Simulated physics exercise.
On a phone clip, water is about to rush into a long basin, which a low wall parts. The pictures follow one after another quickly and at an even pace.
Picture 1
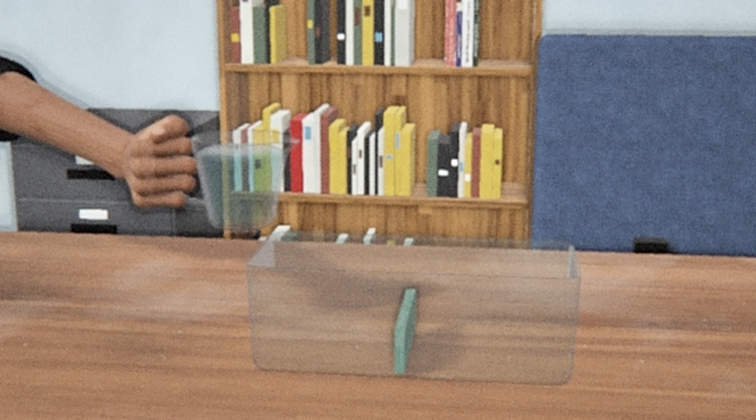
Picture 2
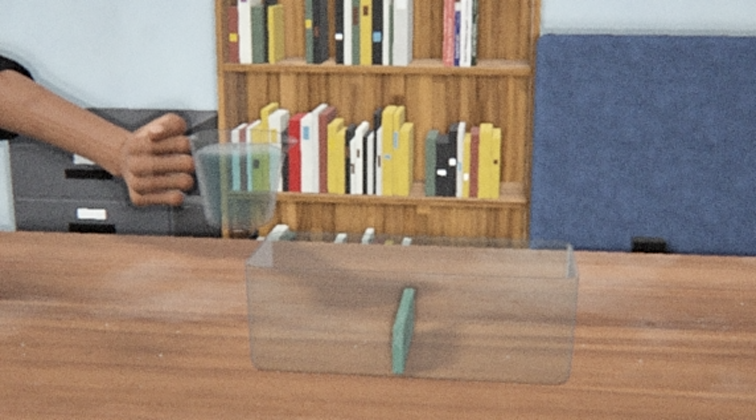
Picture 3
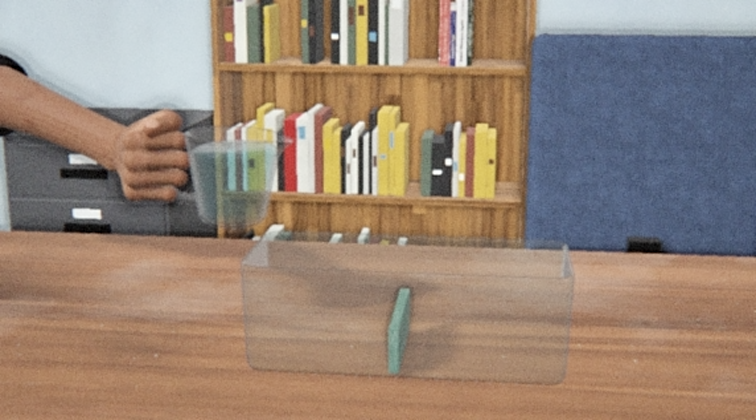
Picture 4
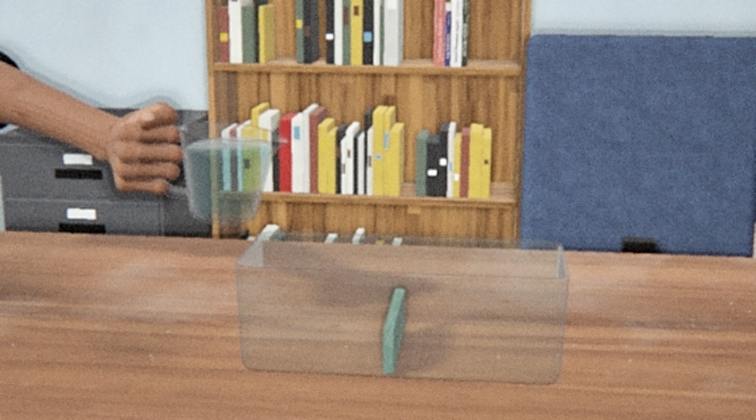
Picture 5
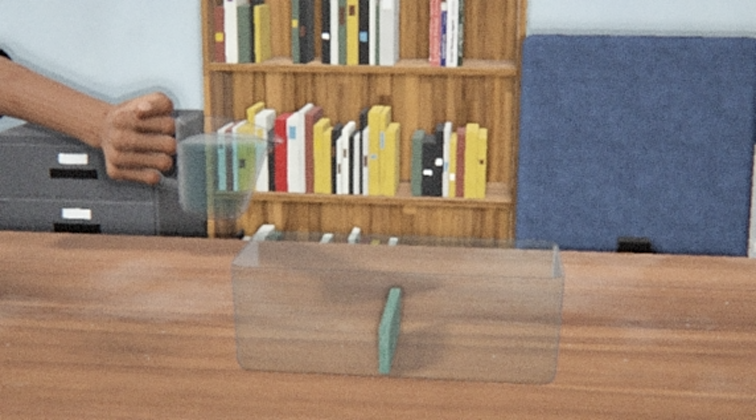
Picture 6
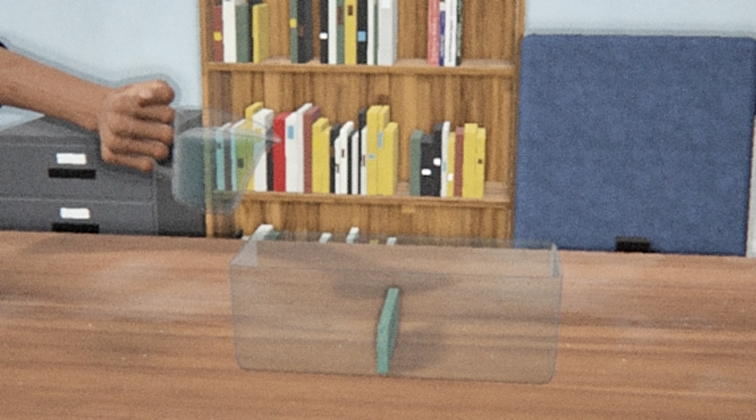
A hand held a clear pitcher above a long see-through basin with a low green wall inside, and slowly tilted it a little to the right while the whole view drifted slightly left.
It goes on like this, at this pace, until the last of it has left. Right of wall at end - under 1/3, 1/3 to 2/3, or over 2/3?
Under 1/3.
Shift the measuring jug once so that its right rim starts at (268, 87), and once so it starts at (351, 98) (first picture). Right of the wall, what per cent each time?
Start one gives close to 5 percent, start two close to 95 percent.
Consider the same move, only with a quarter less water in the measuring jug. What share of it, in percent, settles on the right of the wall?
Close to 5 per cent, more or less.
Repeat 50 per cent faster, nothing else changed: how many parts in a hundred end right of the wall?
About 20 per cent.
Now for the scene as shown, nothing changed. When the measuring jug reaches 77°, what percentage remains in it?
Roughly 60 percent.
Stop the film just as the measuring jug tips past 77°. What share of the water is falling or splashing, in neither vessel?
Share in flight: Approx. 30 %.
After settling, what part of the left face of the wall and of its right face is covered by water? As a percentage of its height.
The left part 30 per cent, the right part 0.
A moment on, the measuring jug is tipped on its side and 62 per cent is still to pour, 11 is left of the wall and 0 right of it.
Next, the measuring jug is tipped right over and 4 per cent is still to pour, 73 is left of the wall and 4 right of it.
Then the measuring jug is tipped right over and 0 per cent is still to pour, 91 is left of the wall and 7 right of it.
Later the measuring jug is tipped right over and 0 per cent is still to pour, 90 is left of the wall and 7 right of it.
Finally, 90 per cent lies left of the wall, 7 right of it and 2 outside.
